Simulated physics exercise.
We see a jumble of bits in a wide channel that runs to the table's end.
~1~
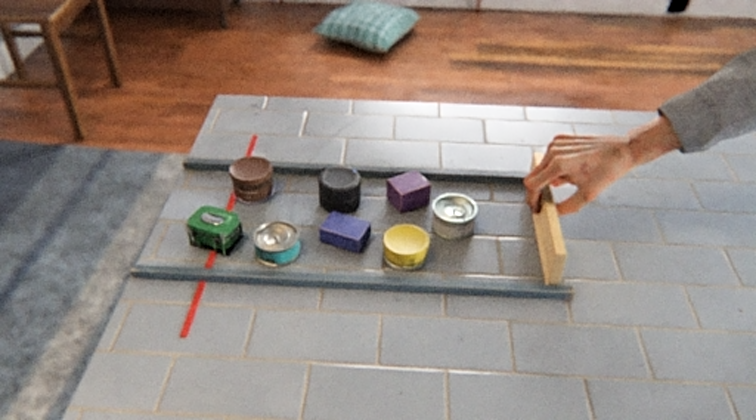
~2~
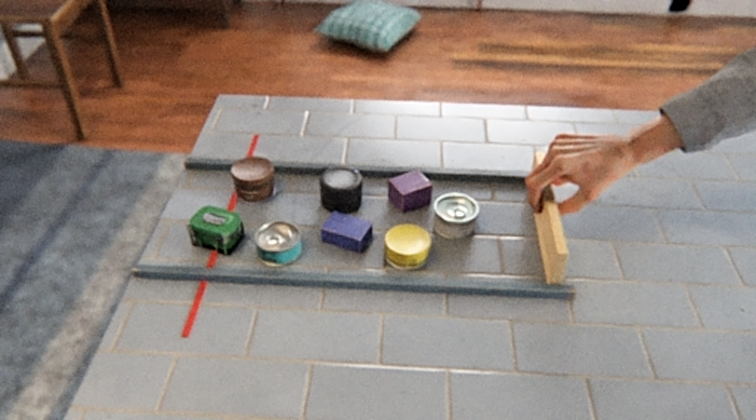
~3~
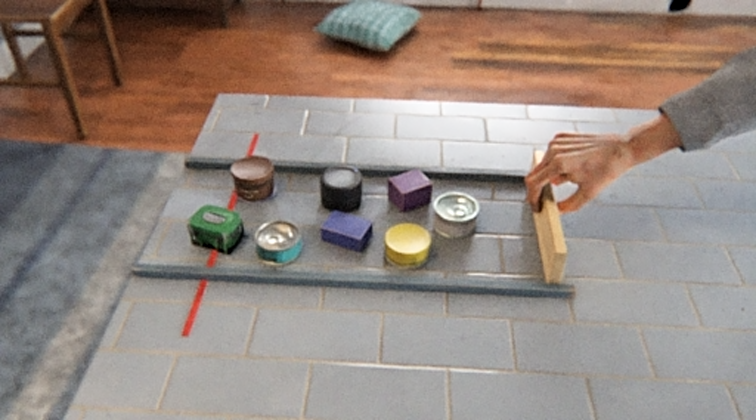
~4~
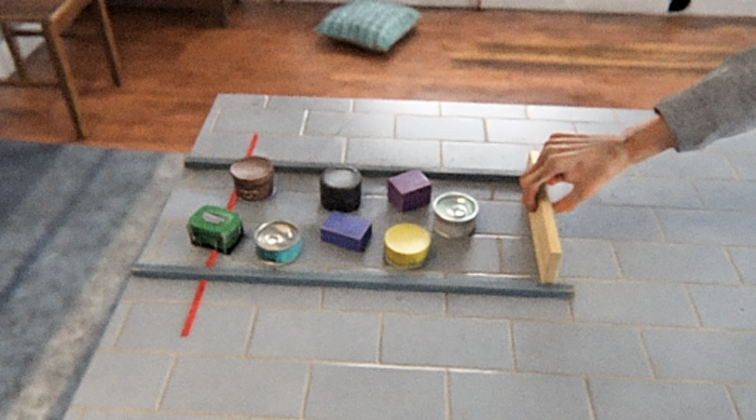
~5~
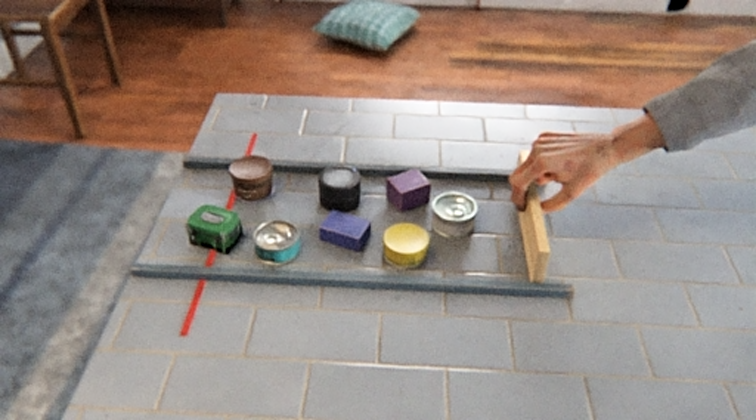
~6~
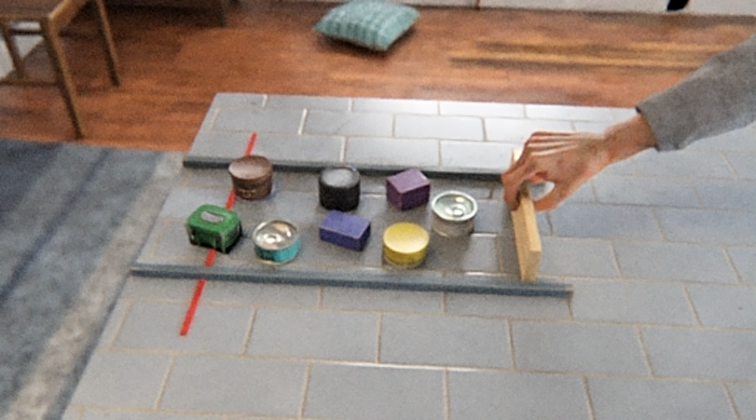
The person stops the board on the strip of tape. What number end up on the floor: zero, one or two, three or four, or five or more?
The number that fall off is one or two.
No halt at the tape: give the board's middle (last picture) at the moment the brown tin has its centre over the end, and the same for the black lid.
Its middle is around (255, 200) and around (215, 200).
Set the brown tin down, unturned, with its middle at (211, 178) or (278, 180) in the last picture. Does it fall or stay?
Place by place, it drops off; tumbles off.
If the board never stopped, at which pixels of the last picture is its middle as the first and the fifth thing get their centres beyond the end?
About (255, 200), then (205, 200).
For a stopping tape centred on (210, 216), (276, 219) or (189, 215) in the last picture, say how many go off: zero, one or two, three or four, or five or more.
One after another: Three to four; none at all; five or over.
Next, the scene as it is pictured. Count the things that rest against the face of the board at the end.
3 of them.
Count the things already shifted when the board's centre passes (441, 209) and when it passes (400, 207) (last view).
By then 1, and 4.
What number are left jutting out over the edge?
It comes to 3.
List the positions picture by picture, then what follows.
In the first frame, green case (215, 230); brown tin (252, 180); turquoise tin (277, 244); board (545, 216); tape (226, 219).
In the second frame, brown tin (254, 180); black lid (341, 190).
In the third frame, turquoise tin (279, 242); white pot (455, 216).
In the fourth frame, green case (216, 229); blue block (346, 231).
In the fifth frame, brown tin (252, 179); board (530, 213).
In the sixth frame, green case (215, 228); brown tin (252, 179); turquoise tin (277, 242); board (522, 213); tape (225, 217).
Soon after, none off yet; green case at rest near (215, 228); brown tin at rest near (252, 179); turquoise tin at rest near (277, 242).
After that, none off yet; green case at rest near (215, 228); brown tin at rest near (252, 179); turquoise tin moving near (269, 245).
And then, none off yet; green case displaced about its own width near (179, 218); brown tin displaced well along near (184, 172); turquoise tin displaced well along near (188, 249).
In the end, the number that fall off is one or two; gone, brown tin and green case.
